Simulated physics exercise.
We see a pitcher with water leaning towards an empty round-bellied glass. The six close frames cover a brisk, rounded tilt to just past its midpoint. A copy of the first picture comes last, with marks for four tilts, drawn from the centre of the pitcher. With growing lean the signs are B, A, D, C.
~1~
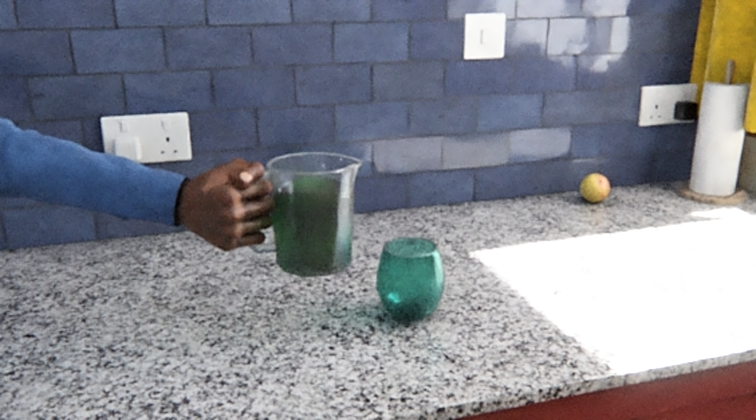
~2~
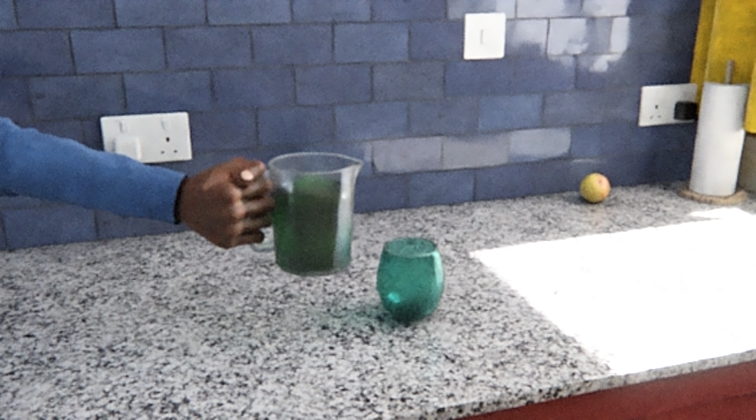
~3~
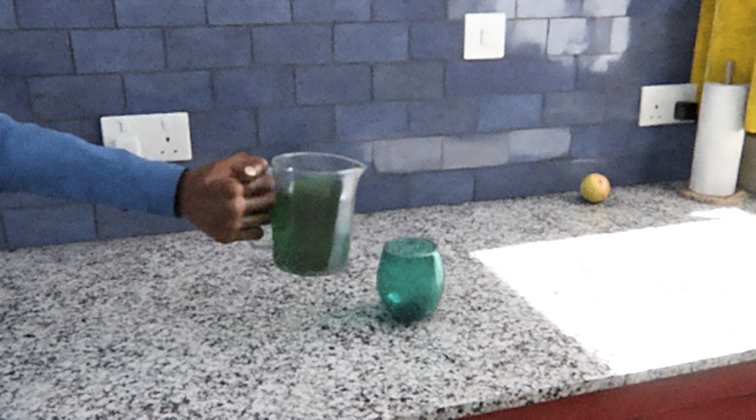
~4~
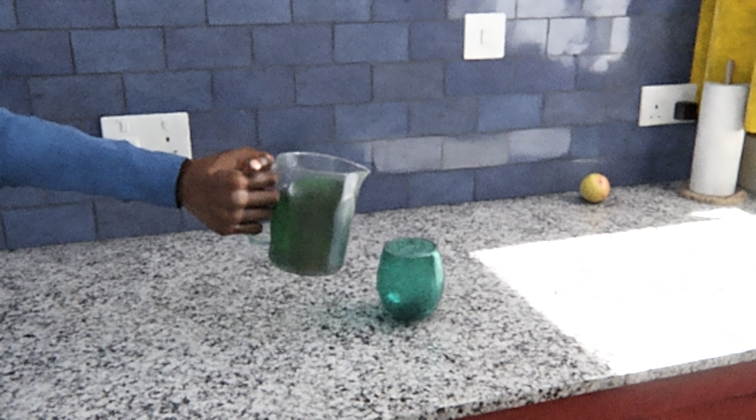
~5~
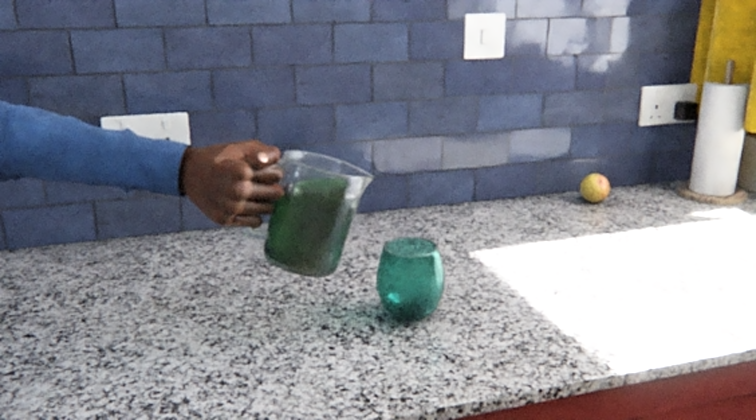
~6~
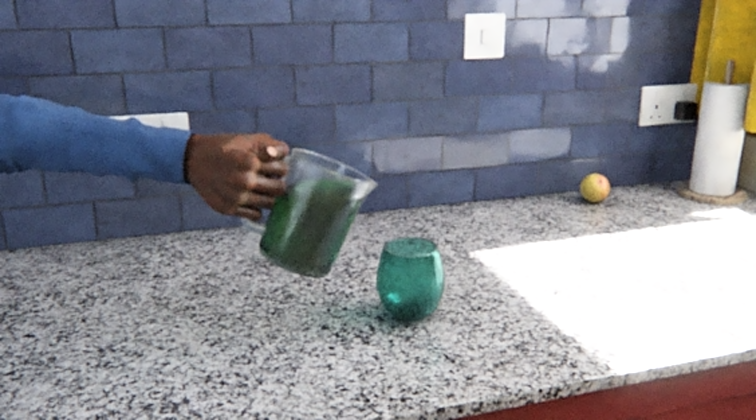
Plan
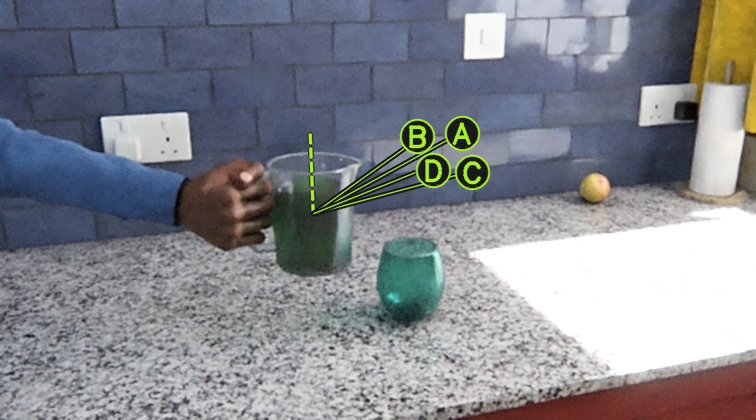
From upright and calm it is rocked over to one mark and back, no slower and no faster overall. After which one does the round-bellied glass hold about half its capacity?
Mark B.
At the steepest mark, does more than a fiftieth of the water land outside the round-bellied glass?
Yes.
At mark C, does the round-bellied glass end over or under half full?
Over half.
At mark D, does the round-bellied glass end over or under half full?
Over half.
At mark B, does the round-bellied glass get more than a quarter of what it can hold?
Yes.
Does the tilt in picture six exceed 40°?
No, it does not.
On the marked copy, A at (446, 140); B at (404, 148); C at (456, 175); D at (415, 172).
For mark A, the round-bellied glass ends with about 70 % of what it can hold.
For mark B, the round-bellied glass ends with about 48 % of what it can hold.
For mark C, the round-bellied glass ends with about 92 % of what it can hold; 14 % of the water is spilt.
For mark D, the round-bellied glass ends with about 92 % of what it can hold.
